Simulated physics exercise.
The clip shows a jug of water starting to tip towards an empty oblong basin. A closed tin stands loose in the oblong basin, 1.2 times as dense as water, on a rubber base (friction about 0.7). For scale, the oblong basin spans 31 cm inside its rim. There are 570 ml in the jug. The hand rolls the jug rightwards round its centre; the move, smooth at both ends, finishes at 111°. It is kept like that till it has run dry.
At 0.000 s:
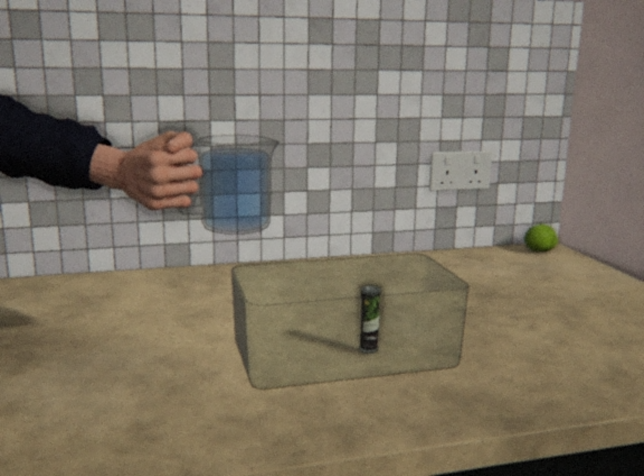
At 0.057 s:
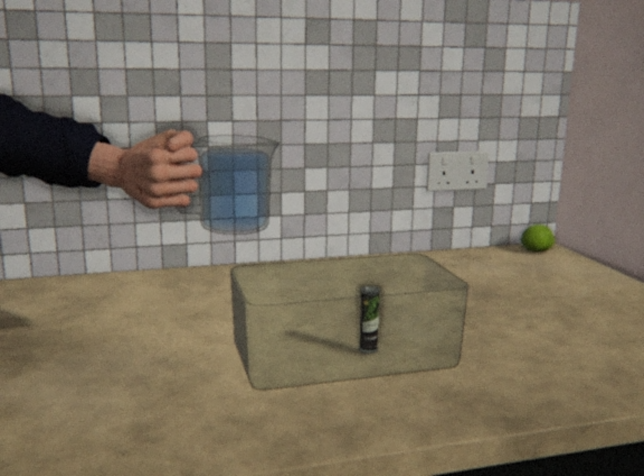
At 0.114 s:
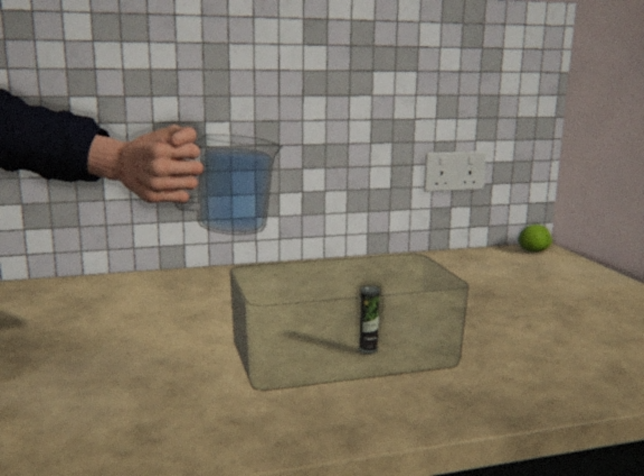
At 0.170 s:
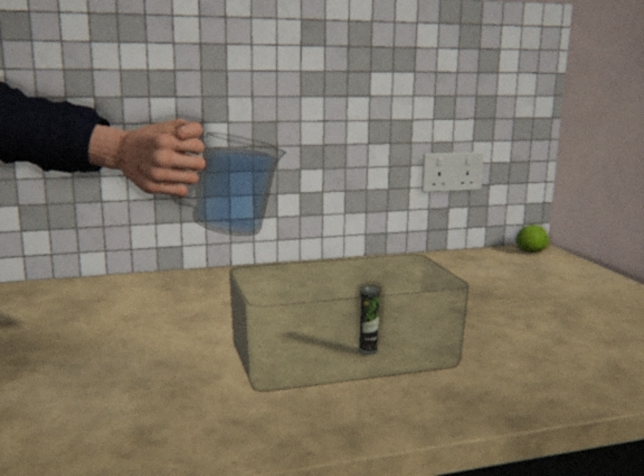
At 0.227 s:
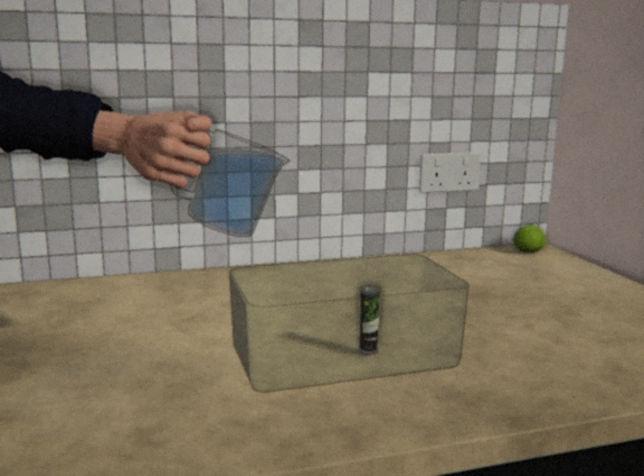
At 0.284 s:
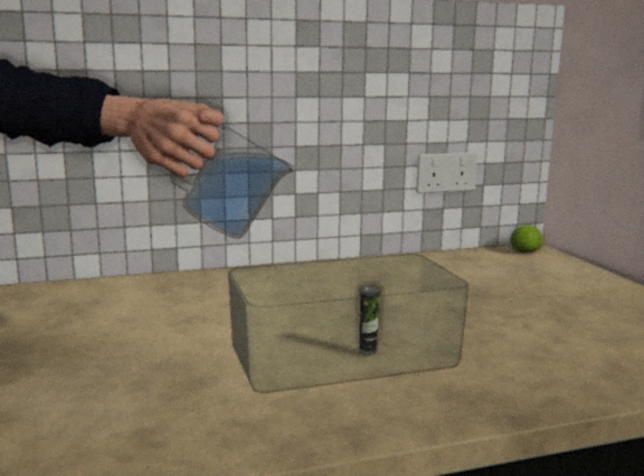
A hand holds a clear jug of blue-tinted water almost upright, above and left of an empty oblong basin with a small closed tin standing inside. The hand rolls the jug rightwards, slowly at first, then further, until it leans steeply with the water up at its lip.
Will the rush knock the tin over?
It stays up.
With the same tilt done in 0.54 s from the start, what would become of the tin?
The tin remains upright.
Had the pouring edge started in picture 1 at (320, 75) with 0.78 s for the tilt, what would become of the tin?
Then it goes over.
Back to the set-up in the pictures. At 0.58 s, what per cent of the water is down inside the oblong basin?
Some 16 per cent.
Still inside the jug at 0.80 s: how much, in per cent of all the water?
Some 12 per cent.
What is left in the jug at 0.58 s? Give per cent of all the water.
Near 60 in a hundred.
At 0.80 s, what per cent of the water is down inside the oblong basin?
Near 72 in a hundred.
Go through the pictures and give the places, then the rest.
The first frame shows tilt 0°; pouring edge (279, 140); surface from (201, 154) to (269, 152); the oblong basin's rim runs from (239, 286) to (446, 271); the tin's top is at (371, 292).
The second frame shows tilt 1°; pouring edge (279, 141); surface from (200, 153) to (268, 152).
The third frame shows tilt 6°; pouring edge (282, 145); surface from (203, 152) to (271, 154).
The fourth frame shows tilt 13°; pouring edge (286, 151); surface from (205, 155) to (275, 155).
The fifth frame shows tilt 22°; pouring edge (290, 159); surface from (204, 166) to (282, 157).
The sixth frame shows tilt 33°; pouring edge (293, 170); surface from (199, 173) to (287, 162); 1 per cent is over the edge.
After 0.58 s the tilt is 94° and 60 per cent is still to pour; the tin stands where it began.
After 0.80 s the tilt is 111° and 12 per cent is still to pour; the tin stands where it began.
After 1.03 s the tilt is 111° and 1 per cent is still to pour; the tin stands where it began.
After 1.28 s the tilt is 111° and 0 per cent is still to pour; the tin stands where it began.
In the end the tin stands where it began.
